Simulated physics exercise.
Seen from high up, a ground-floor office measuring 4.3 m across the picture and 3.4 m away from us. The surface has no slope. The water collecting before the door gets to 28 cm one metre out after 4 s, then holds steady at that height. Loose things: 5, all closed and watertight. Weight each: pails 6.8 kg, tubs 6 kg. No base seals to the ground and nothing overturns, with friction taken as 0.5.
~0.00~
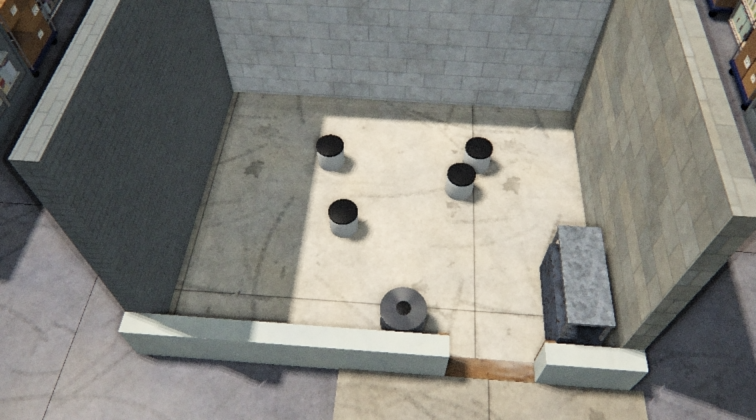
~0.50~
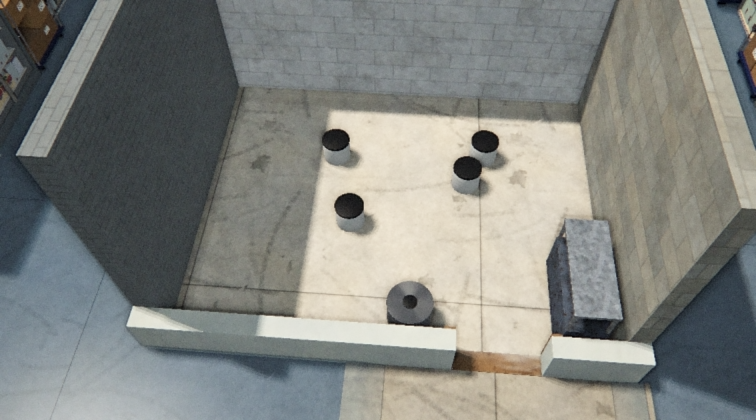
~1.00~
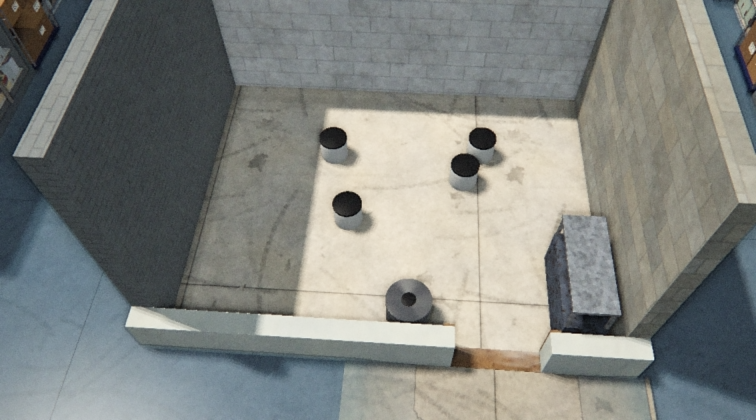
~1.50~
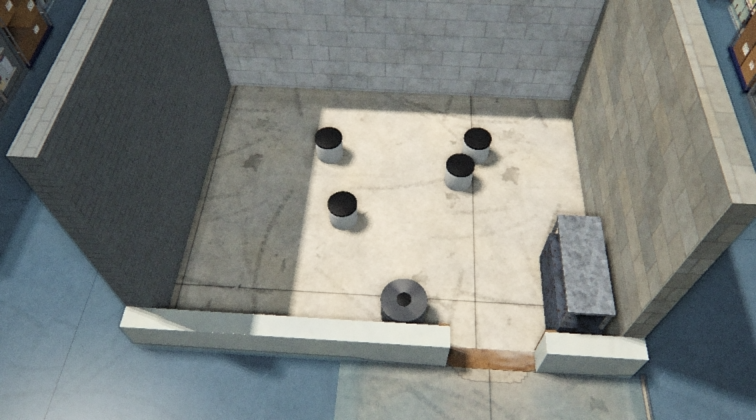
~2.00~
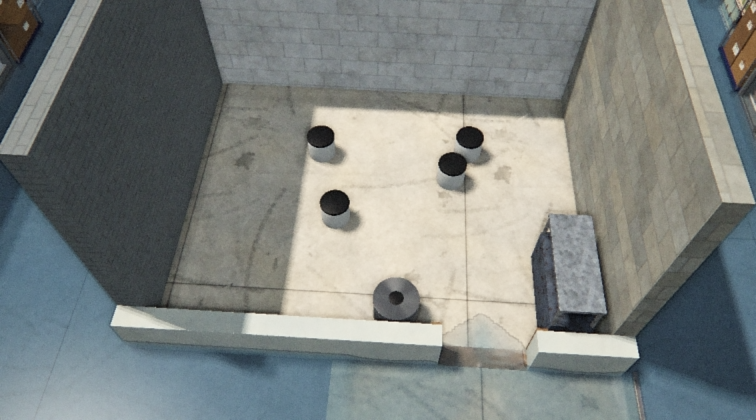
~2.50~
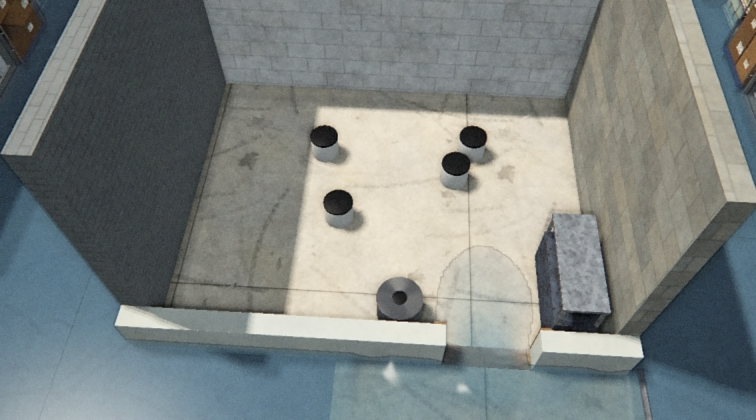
In a roofless ground-floor room seen from above, black-topped stools, a dark round object and a grey block stay put while the floor outside turns blue and a shallow film of water spreads inward through the front doorway.
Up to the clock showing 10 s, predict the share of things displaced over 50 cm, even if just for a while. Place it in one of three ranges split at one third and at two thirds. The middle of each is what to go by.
It ends up in the central band.
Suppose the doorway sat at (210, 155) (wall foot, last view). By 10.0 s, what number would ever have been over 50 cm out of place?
Count: 5.
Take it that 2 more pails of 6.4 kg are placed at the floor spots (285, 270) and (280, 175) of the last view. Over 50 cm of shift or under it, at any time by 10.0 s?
Order as asked - inside the cutoff and inside the cutoff.
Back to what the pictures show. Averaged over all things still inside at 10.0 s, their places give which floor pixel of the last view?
Around (302, 196).
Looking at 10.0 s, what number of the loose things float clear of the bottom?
Of them, 1.
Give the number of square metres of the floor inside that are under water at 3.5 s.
The covered patch comes to about 3.5 m2.
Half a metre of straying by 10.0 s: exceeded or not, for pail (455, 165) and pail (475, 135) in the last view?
Bigger; bigger.
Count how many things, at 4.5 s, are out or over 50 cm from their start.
By that point, 0.
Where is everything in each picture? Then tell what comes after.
The first picture shows a pail at (343, 211) rests on the ground; a pail at (330, 145), on the bottom; water covers 0.0 m2; 0 of 5 have shifted.
The second picture shows a pail at (349, 205), on the bottom; a pail at (336, 139) rests on the ground; 0.0 m2 under water; 0 of 5 have shifted.
The third picture shows a pail at (347, 203), on the bottom; a pail at (333, 137), on the bottom; 0.0 m2 under water; 0 of 5 have shifted.
The fourth picture shows a pail at (342, 203) rests on the ground; a pail at (328, 137), on the bottom; water covers 0.0 m2; 0 of 5 have shifted.
The fifth picture shows a pail at (335, 202), on the bottom; a pail at (321, 136) rests on the ground; 0.1 m2 under water; 0 of 5 have shifted.
The sixth picture shows a pail at (338, 202) rests on the ground; a pail at (324, 136), on the bottom; 0.8 m2 under water; 0 of 5 have shifted.
After 3.5 s 0 of 5 are over 50 cm from their spots; 0 afloat.
After 4.5 s 0 of 5 are over 50 cm from their spots; 0 afloat.
After 7.0 s 2 of 5 are over 50 cm from their spots; 2 afloat.
After 10.0 s 3 of 5 are over 50 cm from their spots, and 3 have been at some point; 1 afloat.
